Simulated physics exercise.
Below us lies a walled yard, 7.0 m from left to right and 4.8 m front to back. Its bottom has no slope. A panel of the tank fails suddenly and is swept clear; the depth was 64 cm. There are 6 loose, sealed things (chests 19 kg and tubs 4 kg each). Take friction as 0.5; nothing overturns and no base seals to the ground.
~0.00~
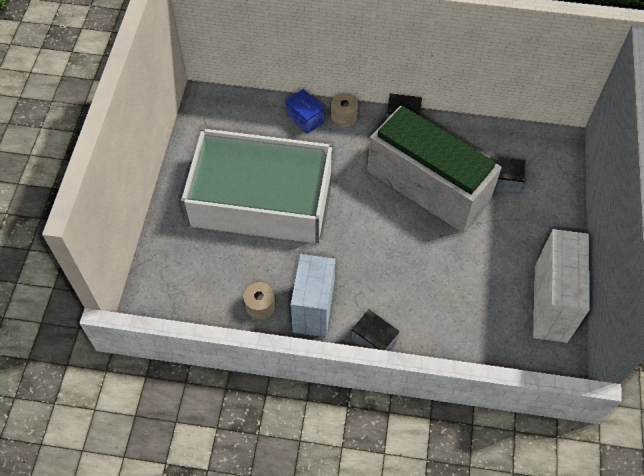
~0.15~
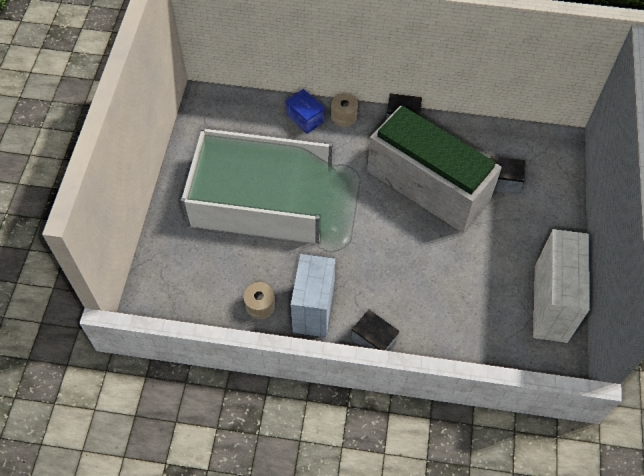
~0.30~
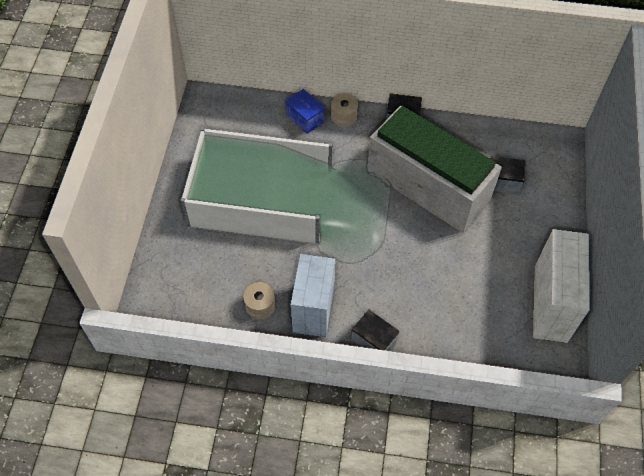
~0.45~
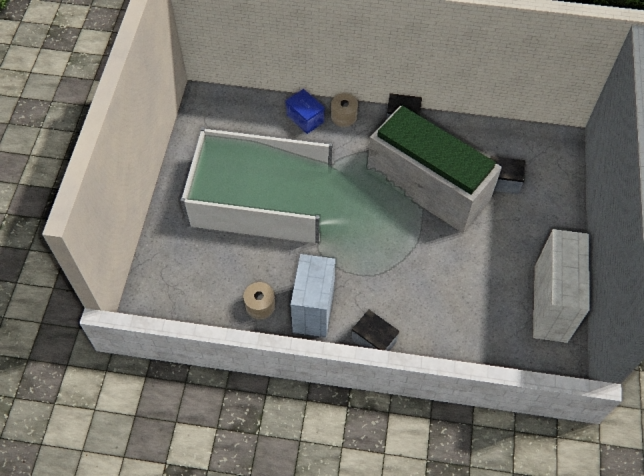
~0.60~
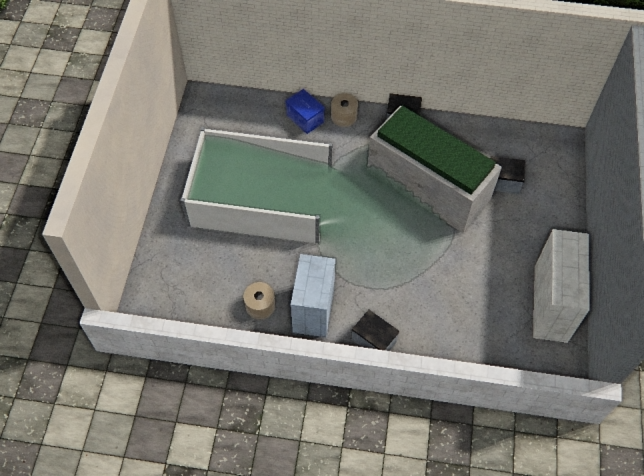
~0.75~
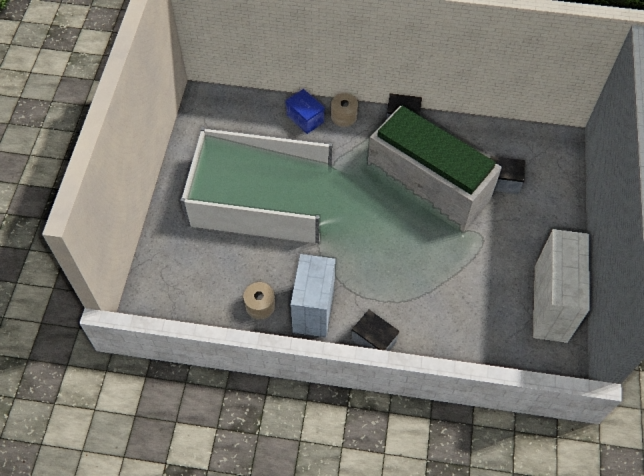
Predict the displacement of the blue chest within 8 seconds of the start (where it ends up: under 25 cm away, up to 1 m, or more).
The blue chest stays put.
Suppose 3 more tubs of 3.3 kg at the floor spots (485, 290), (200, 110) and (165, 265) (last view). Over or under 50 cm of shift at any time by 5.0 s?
In that order: Past it, short of it, short of it.
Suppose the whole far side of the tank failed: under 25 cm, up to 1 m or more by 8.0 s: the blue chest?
Then the blue chest ends far away.
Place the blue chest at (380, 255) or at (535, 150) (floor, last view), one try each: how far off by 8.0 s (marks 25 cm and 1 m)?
In that order: It ends far away; it ends far away.
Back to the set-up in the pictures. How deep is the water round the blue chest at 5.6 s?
About 3 cm.
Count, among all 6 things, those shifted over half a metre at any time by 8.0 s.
I count 2.
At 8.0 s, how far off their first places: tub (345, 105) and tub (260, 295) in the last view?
In turn: 50 cm, 10 cm.
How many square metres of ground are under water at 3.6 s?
Some 22 m2.
After 1.6 s the blue chest is near (305, 104), 0.0 m from its start, aground; 0 afloat.
After 3.6 s the blue chest is near (305, 104), 0.0 m from its start, aground; 1 afloat.
After 5.6 s the blue chest is near (305, 104), 0.0 m from its start, aground; 2 afloat.
After 8.0 s the blue chest is near (302, 105), 0.1 m from its start, aground; 1 afloat.
